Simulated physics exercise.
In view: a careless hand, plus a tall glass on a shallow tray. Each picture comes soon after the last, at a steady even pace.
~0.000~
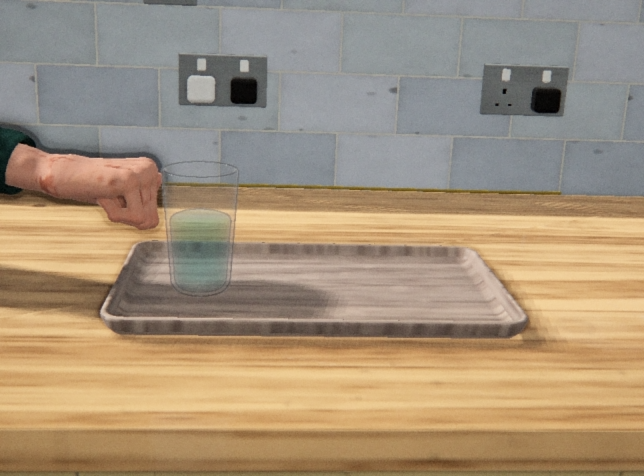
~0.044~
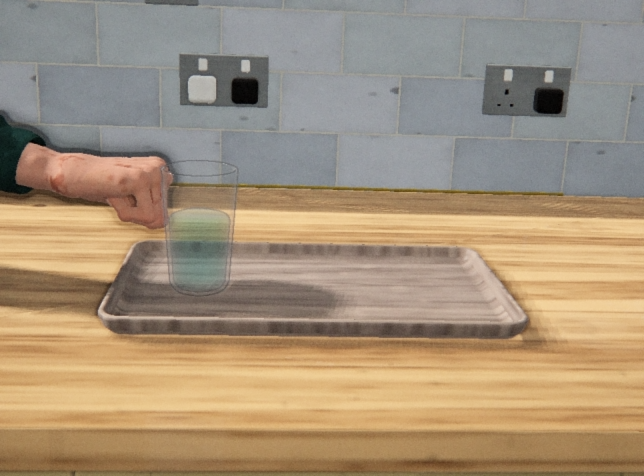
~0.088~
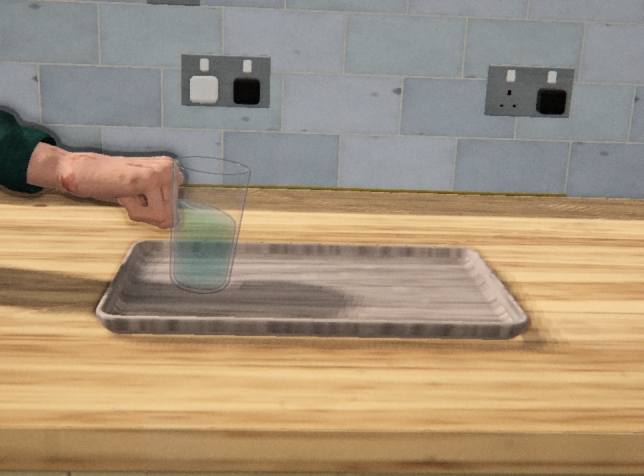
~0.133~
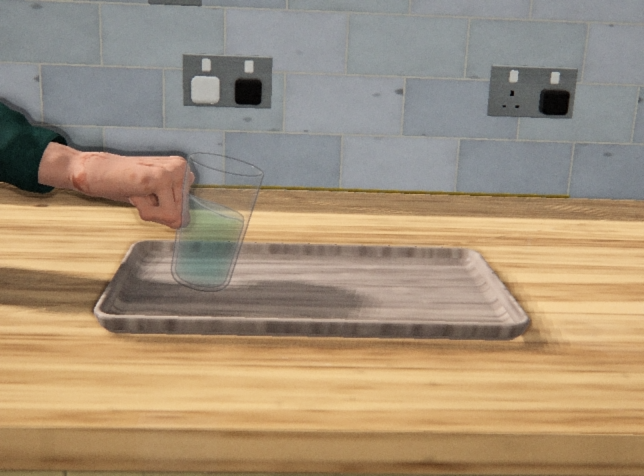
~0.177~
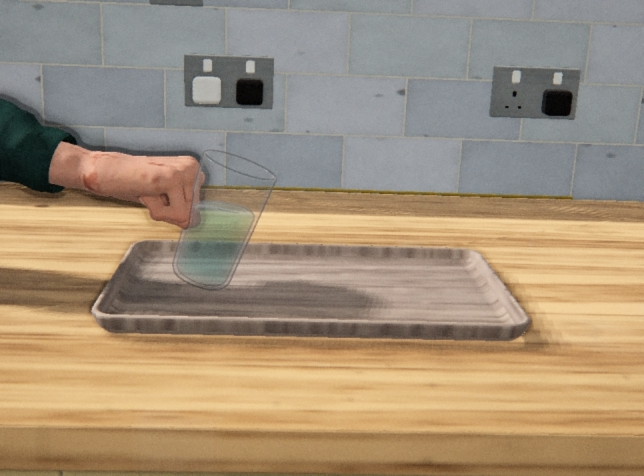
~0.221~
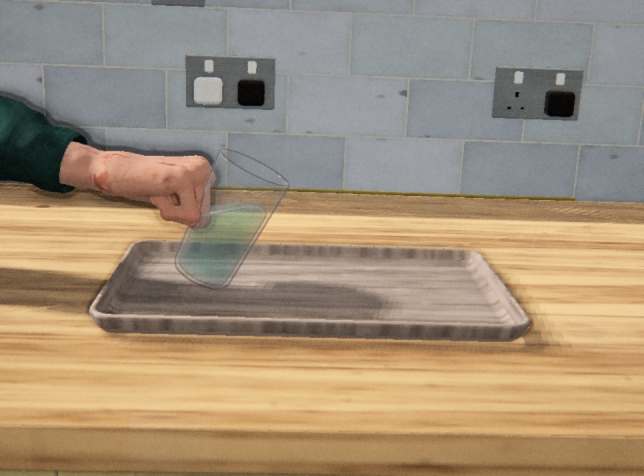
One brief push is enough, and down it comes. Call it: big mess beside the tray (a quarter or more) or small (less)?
Big.
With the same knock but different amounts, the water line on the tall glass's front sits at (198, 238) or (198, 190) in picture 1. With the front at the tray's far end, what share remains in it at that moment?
55 % and 55 %.
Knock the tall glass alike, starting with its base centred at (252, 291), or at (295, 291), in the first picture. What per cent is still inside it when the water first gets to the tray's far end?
First spot: Roughly 70 per cent; second spot: Roughly 90 per cent.
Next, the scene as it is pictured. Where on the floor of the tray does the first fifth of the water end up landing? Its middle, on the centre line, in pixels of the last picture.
(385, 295).
A moment on, the tall glass is falling and 100 per cent is in the glass, 0 on the tray and 0 above or beyond its rim.
Next, the tall glass lies on its side and 96 per cent is in the glass, 2 on the tray and 2 above or beyond its rim.
Then the tall glass lies on its side and 52 per cent is in the glass, 45 on the tray and 4 above or beyond its rim.
Later the tall glass lies on its side and 26 per cent is in the glass, 38 on the tray and 37 above or beyond its rim.
In the end 63 per cent is held by tray and glass, 37 is off the tray.
